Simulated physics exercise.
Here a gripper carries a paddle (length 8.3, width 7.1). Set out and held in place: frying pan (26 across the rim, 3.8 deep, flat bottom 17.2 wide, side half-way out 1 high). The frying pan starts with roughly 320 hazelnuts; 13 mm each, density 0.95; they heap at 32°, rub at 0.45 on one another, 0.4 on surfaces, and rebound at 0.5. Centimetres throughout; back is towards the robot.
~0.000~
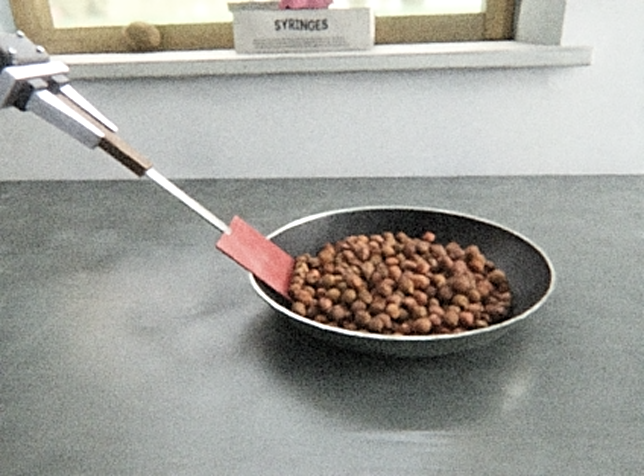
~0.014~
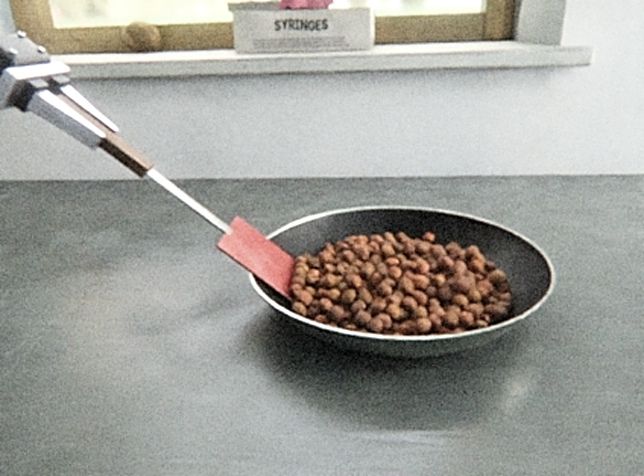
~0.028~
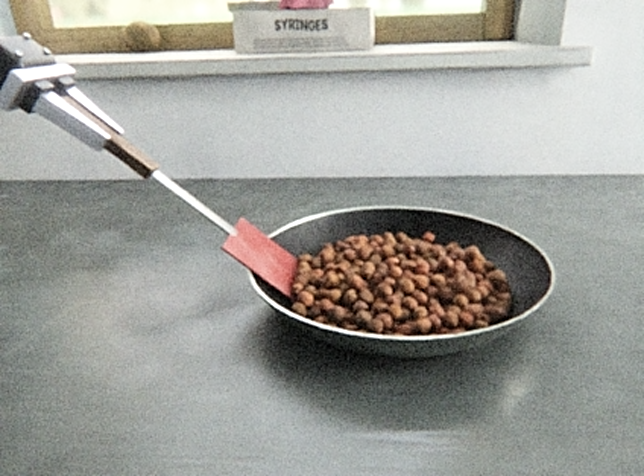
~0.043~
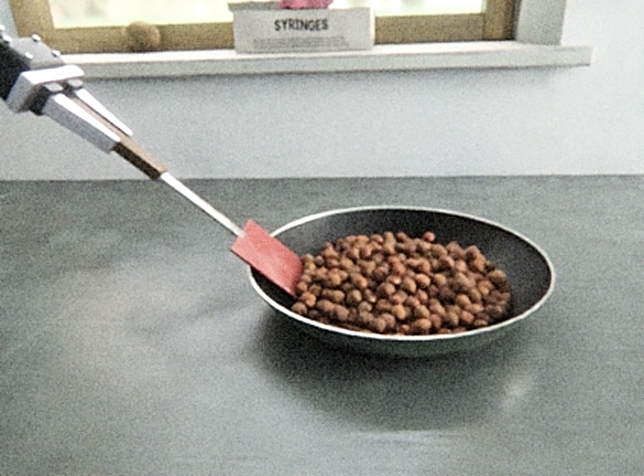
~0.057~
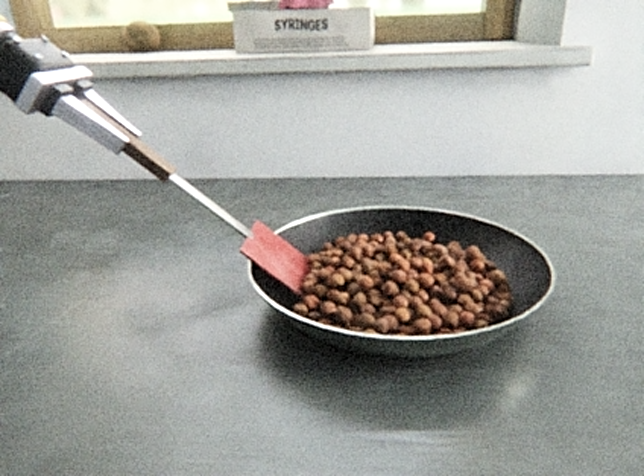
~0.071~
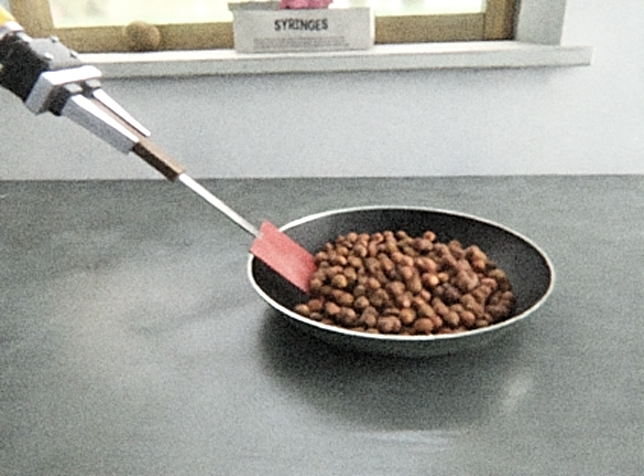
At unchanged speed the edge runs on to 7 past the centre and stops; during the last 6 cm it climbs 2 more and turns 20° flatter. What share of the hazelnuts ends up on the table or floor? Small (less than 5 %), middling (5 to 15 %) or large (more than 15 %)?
A small share, less than 5 %, ends on the table or floor.
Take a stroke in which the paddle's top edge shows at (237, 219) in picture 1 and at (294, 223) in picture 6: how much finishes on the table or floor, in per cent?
About 10 per cent.
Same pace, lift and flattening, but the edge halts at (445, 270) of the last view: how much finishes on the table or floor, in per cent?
Some 0 per cent.
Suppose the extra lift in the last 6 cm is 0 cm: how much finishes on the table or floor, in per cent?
Some 0 per cent.
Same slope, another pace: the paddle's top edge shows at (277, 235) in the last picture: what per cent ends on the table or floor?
About 5 per cent.
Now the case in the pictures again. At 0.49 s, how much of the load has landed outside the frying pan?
About 0 per cent.
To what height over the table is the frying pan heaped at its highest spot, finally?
Some 5.5 cm.
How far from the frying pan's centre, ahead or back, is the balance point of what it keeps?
Roughly 4.0 cm ahead.
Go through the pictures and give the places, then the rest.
Paddle top edge at (226, 230), sloping 41°; upper third of the load around (397, 275), from x 295 to 505, top at y 240; 325 in the frying pan, in the first picture.
Paddle top edge at (227, 230), sloping 41°; upper third of the load around (395, 273), from x 295 to 505, top at y 240, in the second picture.
Paddle top edge at (232, 232), sloping 41°; upper third of the load around (393, 273), from x 295 to 505, top at y 240, in the third picture.
Paddle top edge at (240, 234), sloping 41°; upper third of the load around (393, 274), from x 300 to 505, top at y 240, in the fourth picture.
Paddle top edge at (249, 235), sloping 41°; upper third of the load around (397, 274), from x 300 to 505, top at y 235, in the fifth picture.
Paddle top edge at (257, 235), sloping 41°; upper third of the load around (400, 274), from x 300 to 510, top at y 235; 325 in the frying pan, in the sixth picture.
After 0.16 s, sloping 41°, highest piece 4 above the table; 325 in the frying pan.
After 0.24 s, sloping 33°, highest piece 5 above the table; 325 in the frying pan.
After 0.49 s, sloping 21°, highest piece 5 above the table; 325 in the frying pan.
After 1.54 s, sloping 21°, highest piece 5 above the table; 325 in the frying pan.
At rest, 325 in the frying pan. That is 0 % on the table or floor.
